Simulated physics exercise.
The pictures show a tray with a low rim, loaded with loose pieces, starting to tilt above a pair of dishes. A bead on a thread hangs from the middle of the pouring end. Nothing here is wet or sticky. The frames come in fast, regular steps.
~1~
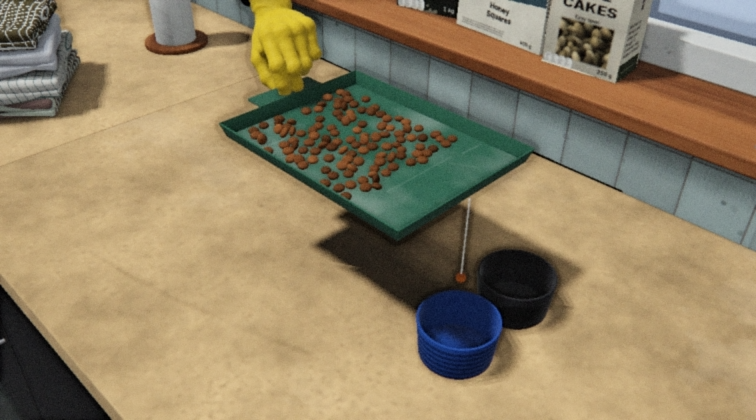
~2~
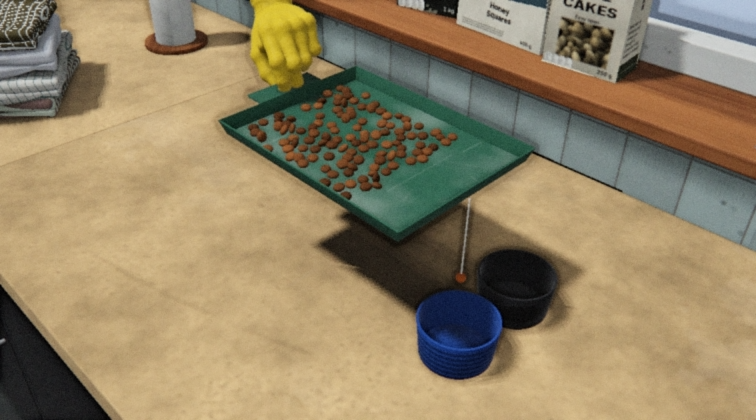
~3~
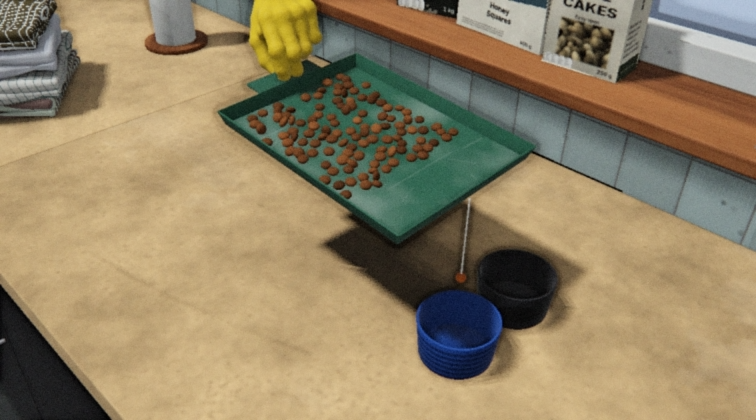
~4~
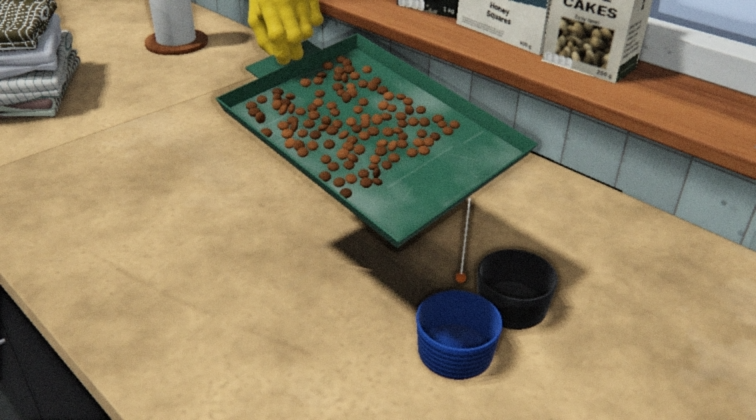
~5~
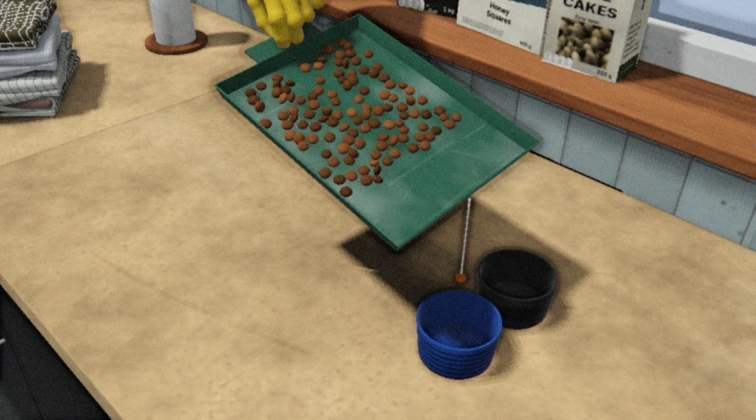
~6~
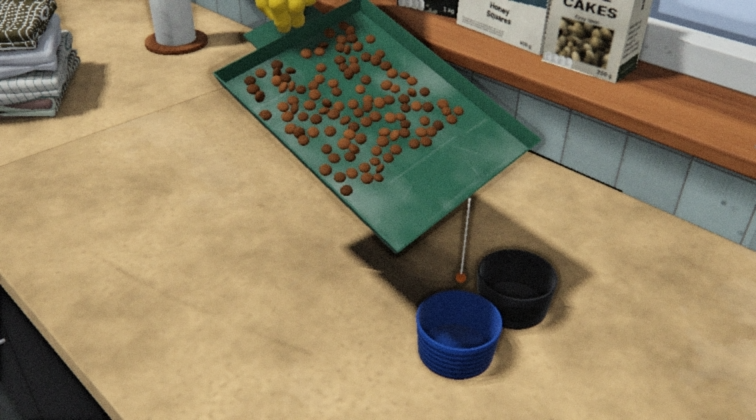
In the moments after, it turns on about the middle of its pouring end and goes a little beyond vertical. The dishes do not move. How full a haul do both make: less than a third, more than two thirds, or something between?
Caught overall: Less than a third.
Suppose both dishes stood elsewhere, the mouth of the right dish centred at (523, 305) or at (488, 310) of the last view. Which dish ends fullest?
At the first place the left one, at the second the left one.
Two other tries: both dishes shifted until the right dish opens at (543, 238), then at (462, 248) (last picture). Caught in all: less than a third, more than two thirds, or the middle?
In turn: Under a third; below one third.
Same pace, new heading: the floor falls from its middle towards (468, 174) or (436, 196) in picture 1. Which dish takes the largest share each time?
One: The right-hand dish. Two: Left.
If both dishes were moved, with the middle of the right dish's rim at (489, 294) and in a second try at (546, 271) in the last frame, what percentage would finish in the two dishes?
The first gives 70 %, the second 10 %.
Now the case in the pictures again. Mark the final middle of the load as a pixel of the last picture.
Close to (414, 389).
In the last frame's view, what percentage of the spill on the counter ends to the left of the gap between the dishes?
Near 90 %.
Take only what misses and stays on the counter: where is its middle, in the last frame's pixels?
Near (409, 395).
Just after the last frame, tray tipped steeply; the larger part on the tray; roughly a quarter in the air.
A moment on, tray tipped past a quarter turn; just a few on the tray; roughly a quarter in the left dish; the larger part outside both; just a few in the air.
Further on, tray tipped past a quarter turn; roughly a quarter in the left dish; the larger part outside both.
When it is over, tray tipped past a quarter turn; roughly a quarter in the left dish; not one in the right dish; the larger part outside both.
